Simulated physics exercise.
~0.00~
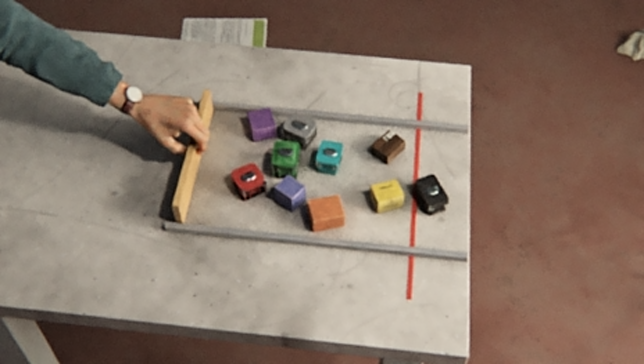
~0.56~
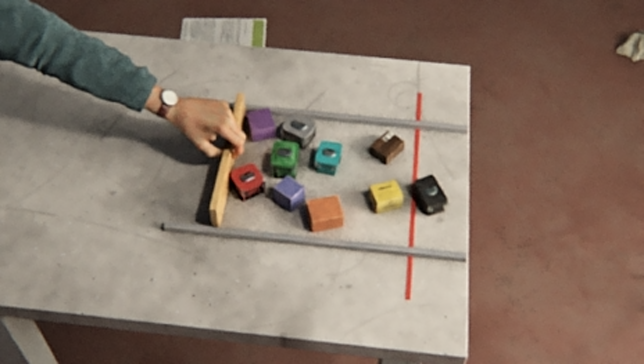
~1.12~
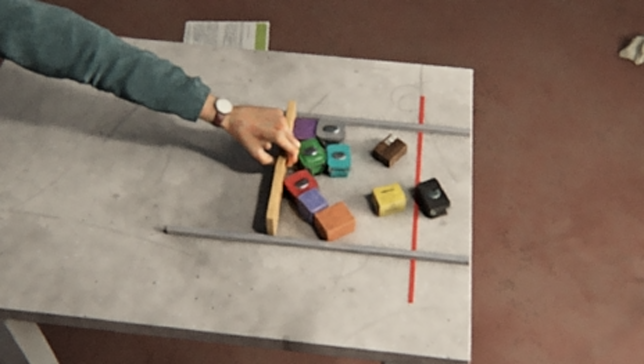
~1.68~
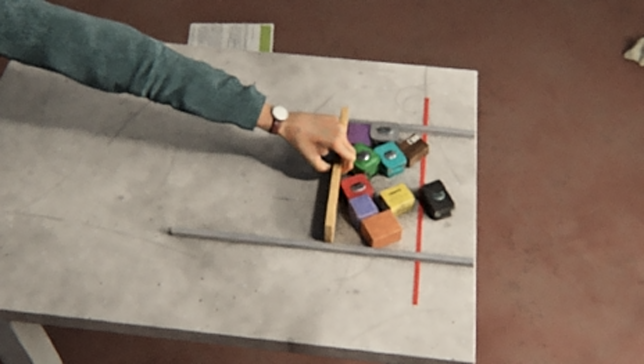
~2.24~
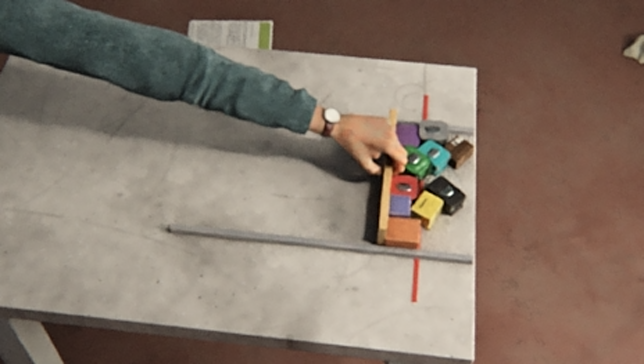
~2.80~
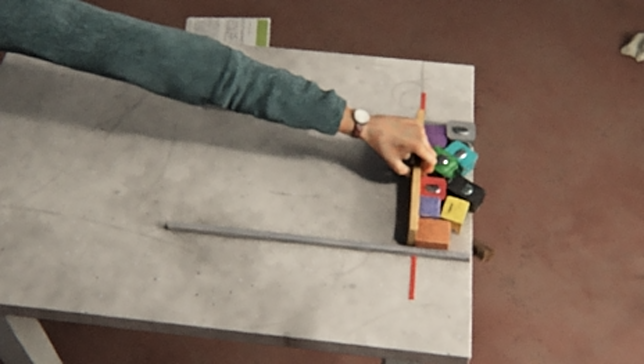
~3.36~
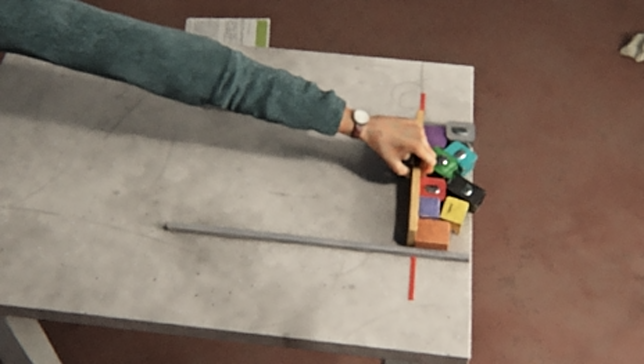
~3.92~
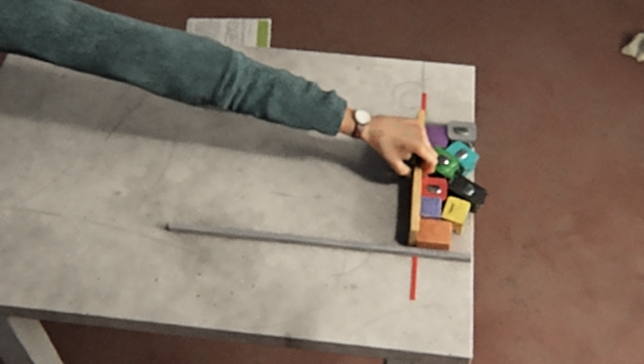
An arm in a green sleeve, with a watch at the wrist, holds a wooden board upright on a pale grey table seen from above, left of scattered small blocks and cases. Red, purple, green, grey, teal and orange ones lie nearest, with brown, yellow and black farther right by a red tape line. The hand slides the board right, gathering the nearer things, then pushing the brown, yellow and black ones too. The cluster crosses the tape to the table's right edge, where the brown one drops off. The board stops at the tape, the rest crowded along the edge.
